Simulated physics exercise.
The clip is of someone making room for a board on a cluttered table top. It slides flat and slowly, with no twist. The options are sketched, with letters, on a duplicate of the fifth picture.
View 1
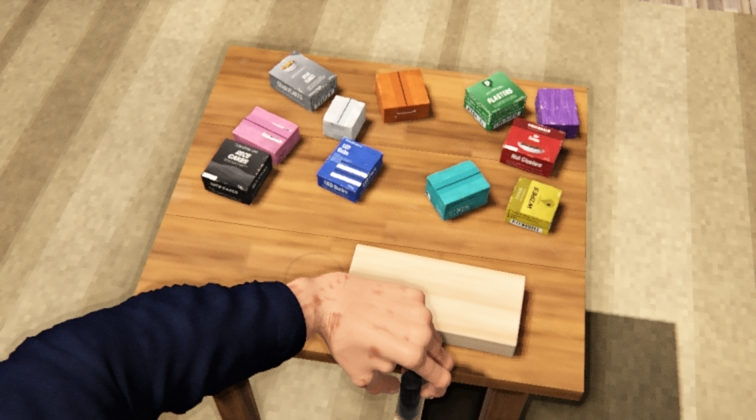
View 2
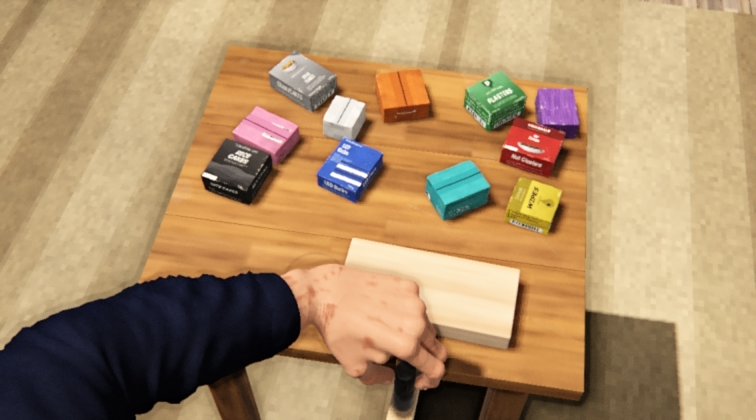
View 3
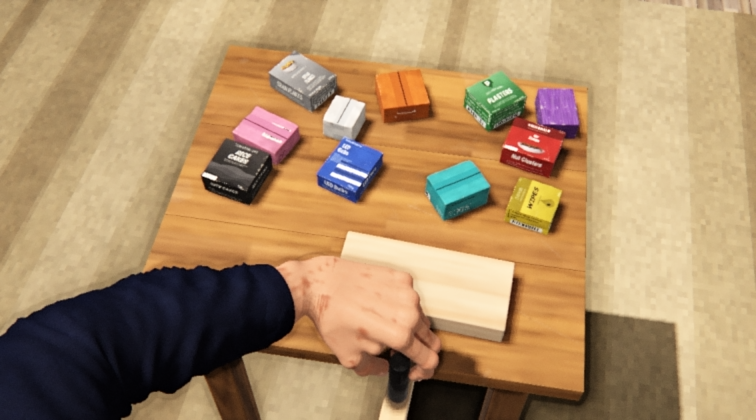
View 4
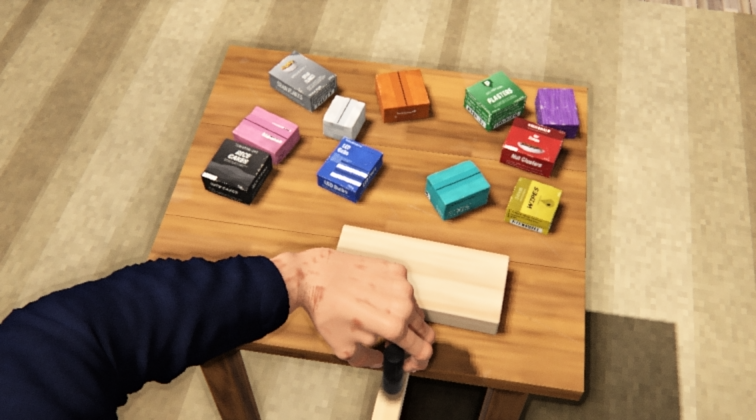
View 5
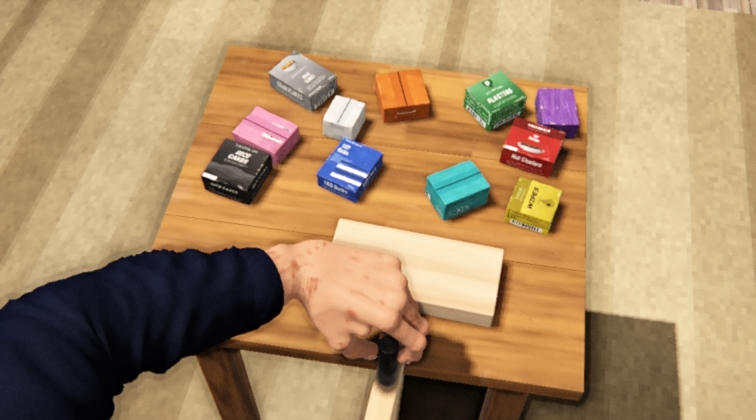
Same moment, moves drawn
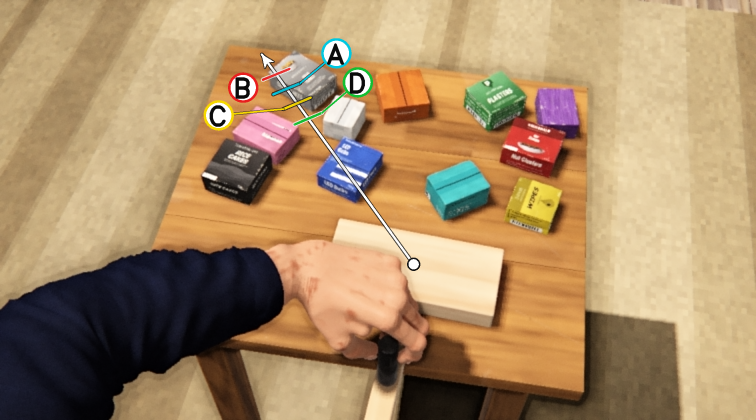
In this clip, a hand in a dark blue sleeve slowly slides a pale wooden board a short way up and to the left across a wooden table, while the small colourful boxes scattered beyond it stay still.
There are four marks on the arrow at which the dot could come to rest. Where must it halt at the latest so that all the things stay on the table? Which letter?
Mark D.
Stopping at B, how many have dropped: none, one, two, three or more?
In all, two.
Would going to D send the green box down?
By then, no.
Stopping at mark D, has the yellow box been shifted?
By then, no.
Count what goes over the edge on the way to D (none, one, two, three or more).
The count is none.
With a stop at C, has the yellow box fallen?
No.
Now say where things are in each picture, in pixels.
In the first frame, board (434, 292); white box (345, 120); grey packet (303, 82).
In the second frame, board (429, 285); black packet (238, 171).
In the third frame, board (423, 279); blue box (351, 169).
In the fourth frame, board (418, 272); purple block (556, 113).
In the fifth frame, board (414, 265); orange box (402, 96); green box (495, 101); pink box (267, 136).
On the copy, A at (287, 89); B at (276, 74); C at (297, 103); D at (309, 119); the arrow from (414, 264) to (262, 54); the white dot at (414, 264).
On D. First, board (372, 214); turquoise box (457, 180); blue box (350, 159).
Then, board (334, 162); black packet (226, 167); white box (353, 83).
Finally, board (309, 127); white box (362, 58); pink box (215, 108); nothing has fallen.
By contrast, A drops the white box and pink box; B drops the white box and pink box; C drops the white box and pink box.
